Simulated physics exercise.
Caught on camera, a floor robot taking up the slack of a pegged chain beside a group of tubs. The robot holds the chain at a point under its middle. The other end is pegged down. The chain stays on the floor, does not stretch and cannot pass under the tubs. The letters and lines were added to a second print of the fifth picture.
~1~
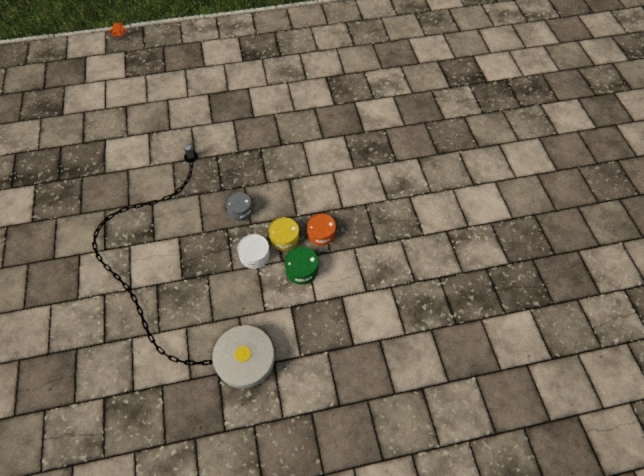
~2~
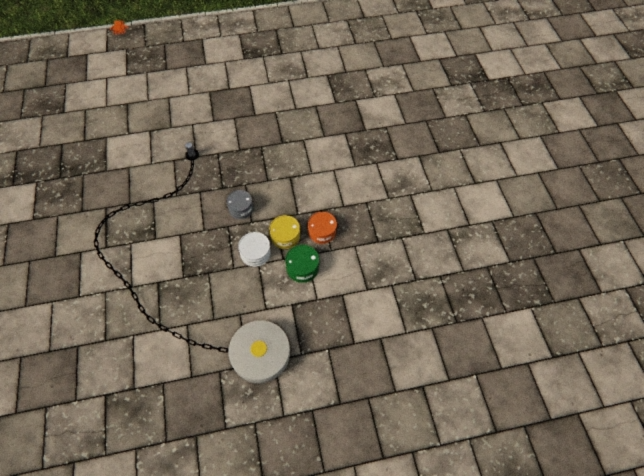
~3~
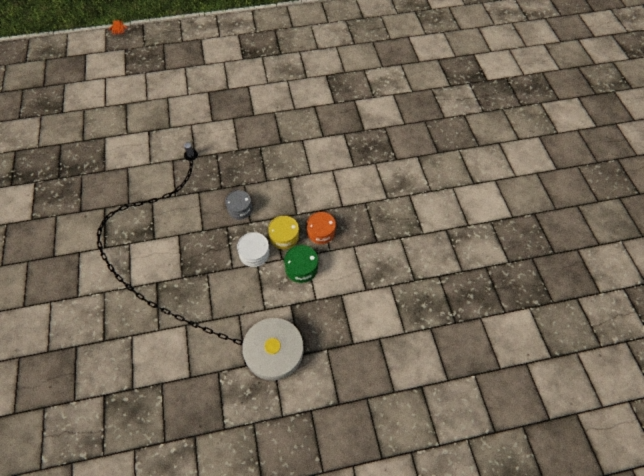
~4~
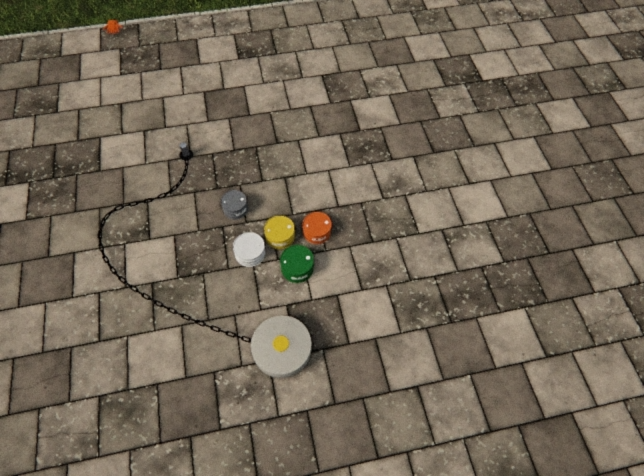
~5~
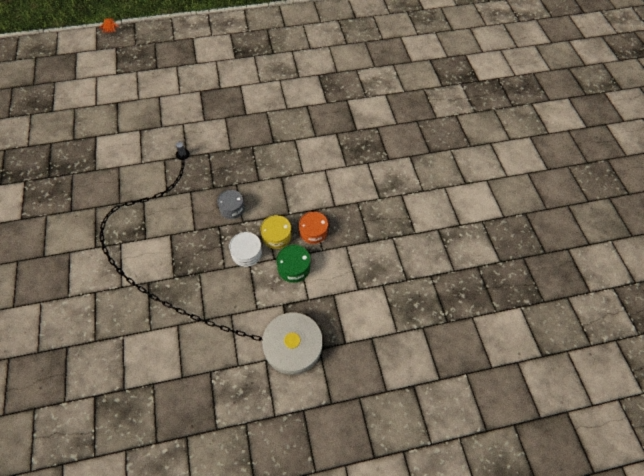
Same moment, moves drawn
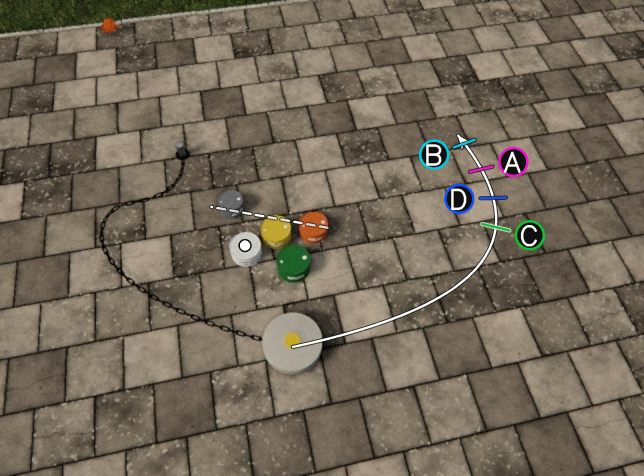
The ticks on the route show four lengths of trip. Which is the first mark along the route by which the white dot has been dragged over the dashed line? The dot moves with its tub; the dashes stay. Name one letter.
It can halt at C.
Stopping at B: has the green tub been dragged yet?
By then, yes.
On the marked copy, A at (481, 169); B at (464, 144); C at (496, 227); D at (493, 198); the dashed line at (269, 217); the route from (293, 347) via (472, 273) to (458, 136); the white dot at (245, 246).
With C. Early on, robot (387, 318); white tub (246, 249).
Further on, robot (466, 277); white tub (250, 247).
At the end, robot (499, 223); yellow tub (300, 200); orange tub (333, 208); white tub (275, 213); green tub (311, 223); grey tub (247, 194); the dot on the white tub is over the dashed line.
As for the rest, A does it too, but is farther than needed; B does it too, but is farther than needed; D does it too, but is farther than needed.
